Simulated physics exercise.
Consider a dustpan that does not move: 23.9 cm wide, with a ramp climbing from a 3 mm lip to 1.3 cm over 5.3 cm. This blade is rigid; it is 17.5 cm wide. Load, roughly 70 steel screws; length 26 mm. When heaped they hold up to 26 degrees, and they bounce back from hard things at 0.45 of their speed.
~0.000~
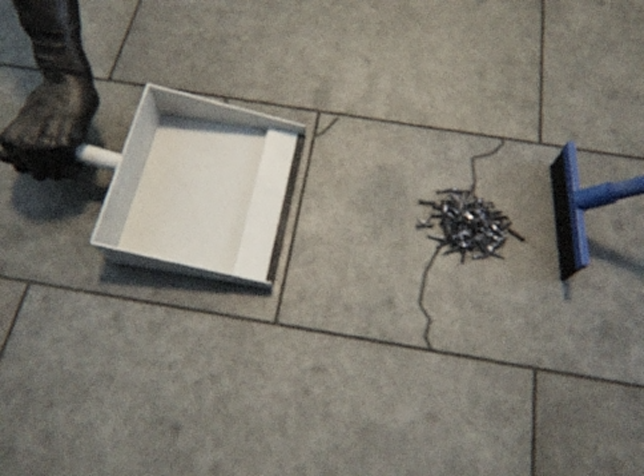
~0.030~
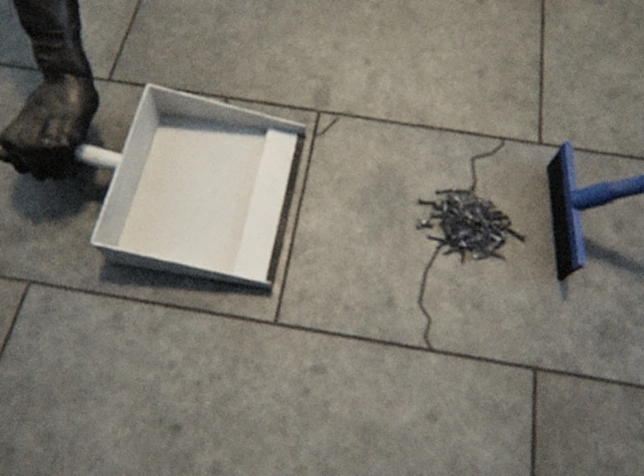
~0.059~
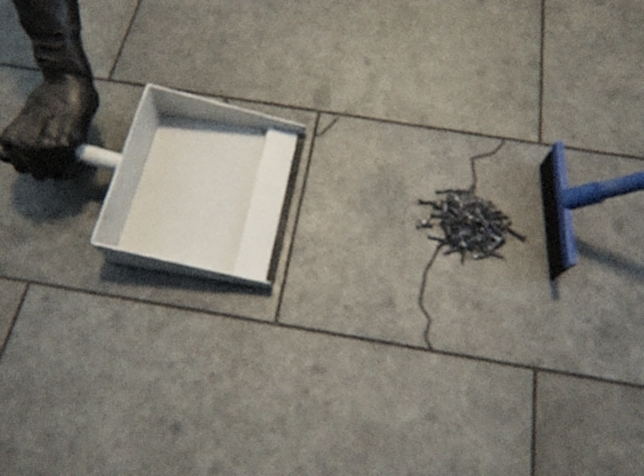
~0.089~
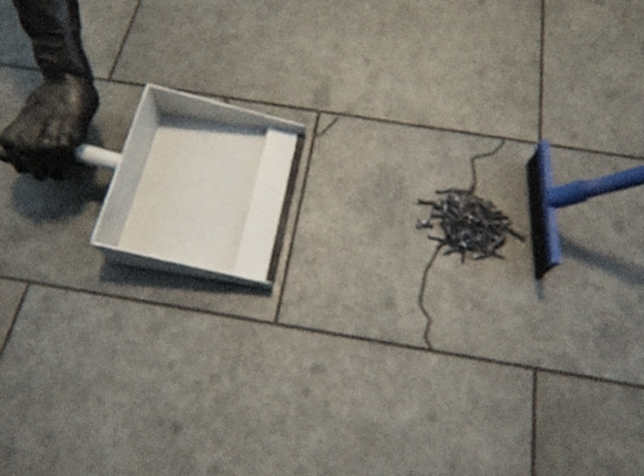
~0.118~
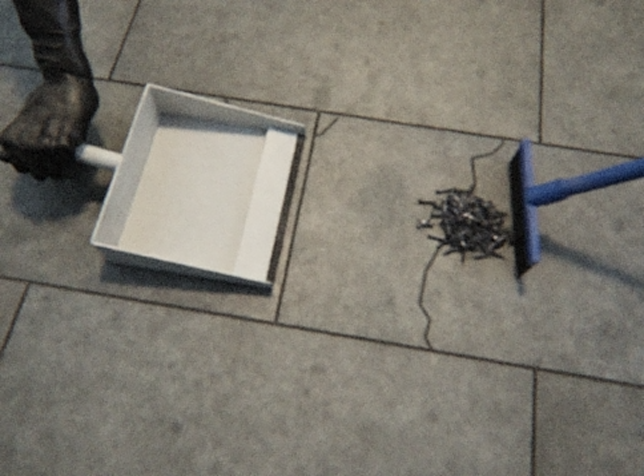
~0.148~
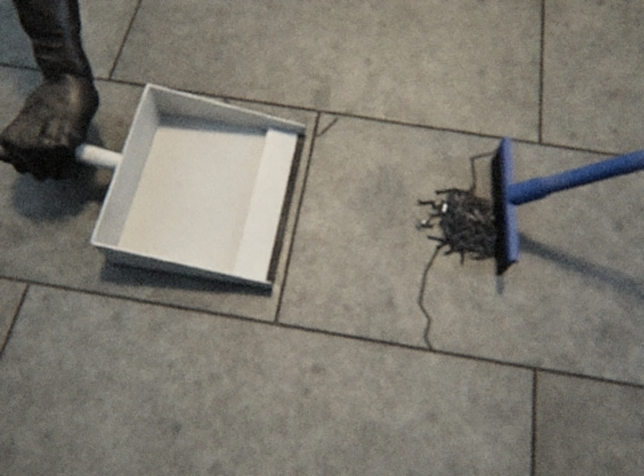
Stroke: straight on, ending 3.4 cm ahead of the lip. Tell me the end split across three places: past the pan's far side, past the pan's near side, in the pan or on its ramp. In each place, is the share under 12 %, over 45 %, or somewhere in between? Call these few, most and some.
I would put it this way: Past the pan's far side few, past the pan's near side few, in the pan or on its ramp some.
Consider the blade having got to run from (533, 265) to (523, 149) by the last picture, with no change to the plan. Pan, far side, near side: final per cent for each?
Pan: 20, far side: 0, near side: 0.
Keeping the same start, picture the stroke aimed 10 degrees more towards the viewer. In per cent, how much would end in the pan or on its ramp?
Under that change, roughly 30 in a hundred.
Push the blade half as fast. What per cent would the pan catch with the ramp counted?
About 5 %.
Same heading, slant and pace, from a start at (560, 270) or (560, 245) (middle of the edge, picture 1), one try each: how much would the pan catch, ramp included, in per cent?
First try about 25 per cent, second about 35 per cent.
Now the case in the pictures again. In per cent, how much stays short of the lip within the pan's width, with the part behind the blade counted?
Roughly 70 per cent.
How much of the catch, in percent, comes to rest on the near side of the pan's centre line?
Roughly 60 per cent.
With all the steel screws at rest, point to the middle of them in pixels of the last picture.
Approximately (293, 209) in the last picture.
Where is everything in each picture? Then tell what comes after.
The first frame shows blade from (581, 265) to (568, 149), moved 0.0 cm, 0 of the pieces shifted so far; middle of the pieces at (470, 225); pan at (200, 193).
The second frame shows blade from (578, 265) to (565, 148), moved 0.4 cm, 0 of the pieces shifted so far; middle of the pieces at (470, 225).
The third frame shows blade from (569, 264) to (557, 148), moved 1.5 cm, 0 of the pieces shifted so far; middle of the pieces at (470, 225).
The fourth frame shows blade from (553, 263) to (542, 147), moved 3.4 cm, 0 of the pieces shifted so far; middle of the pieces at (470, 225).
The fifth frame shows blade from (533, 261) to (524, 145), moved 5.9 cm, 2 of the pieces shifted so far; middle of the pieces at (470, 225).
The sixth frame shows blade from (512, 260) to (505, 144), moved 8.5 cm, 28 of the pieces shifted so far; middle of the pieces at (464, 224); pan at (200, 193). Its pace works out near 0.87 m/s, heading 5 degrees towards the viewer's side.
After 0.30 s, middle of the blade 15 cm from the lip; 0 % over the lip, far side 0 %, near side 0 %.
After 0.39 s, middle of the blade 7 cm from the lip; 0 % over the lip, far side 0 %, near side 0 %.
Then, at 0.63 s, middle of the blade 4 cm from the lip; 30 % over the lip, far side 0 %, near side 0 %.
By 1.8 s all is still; far side 0 %, near side 0 %, pan 30 %, in front of the lip or behind the blade 70 %.
